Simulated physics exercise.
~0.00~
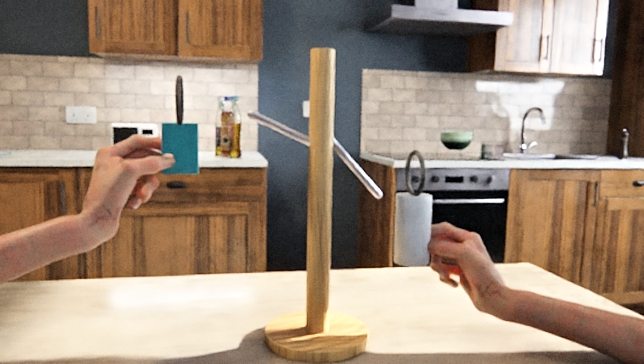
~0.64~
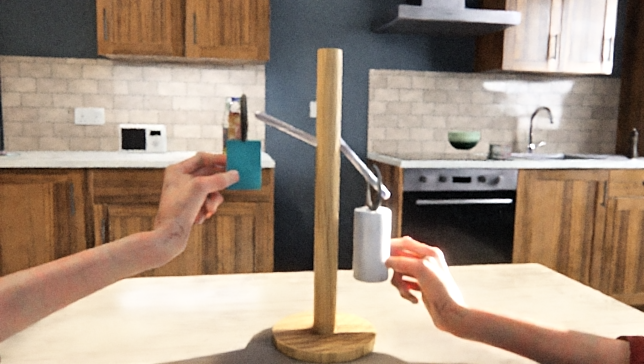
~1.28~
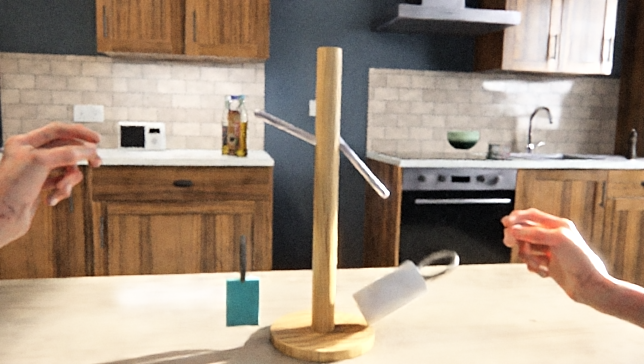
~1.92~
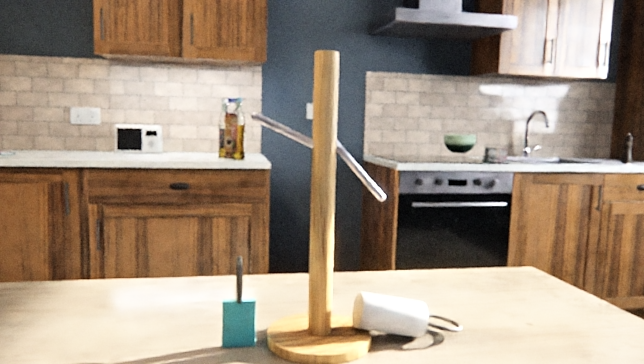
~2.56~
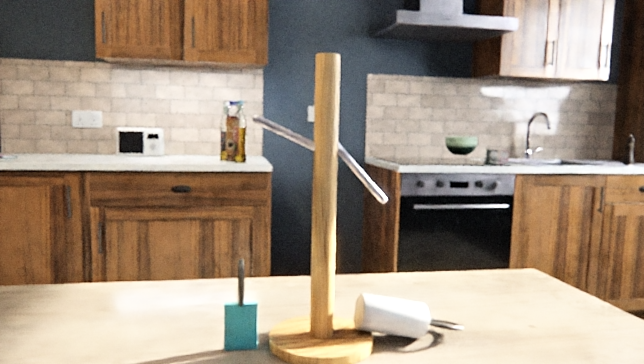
Two hands bringing a turquoise tag and a white lantern to a wooden peg stand, letting go, and both dropping onto the table.
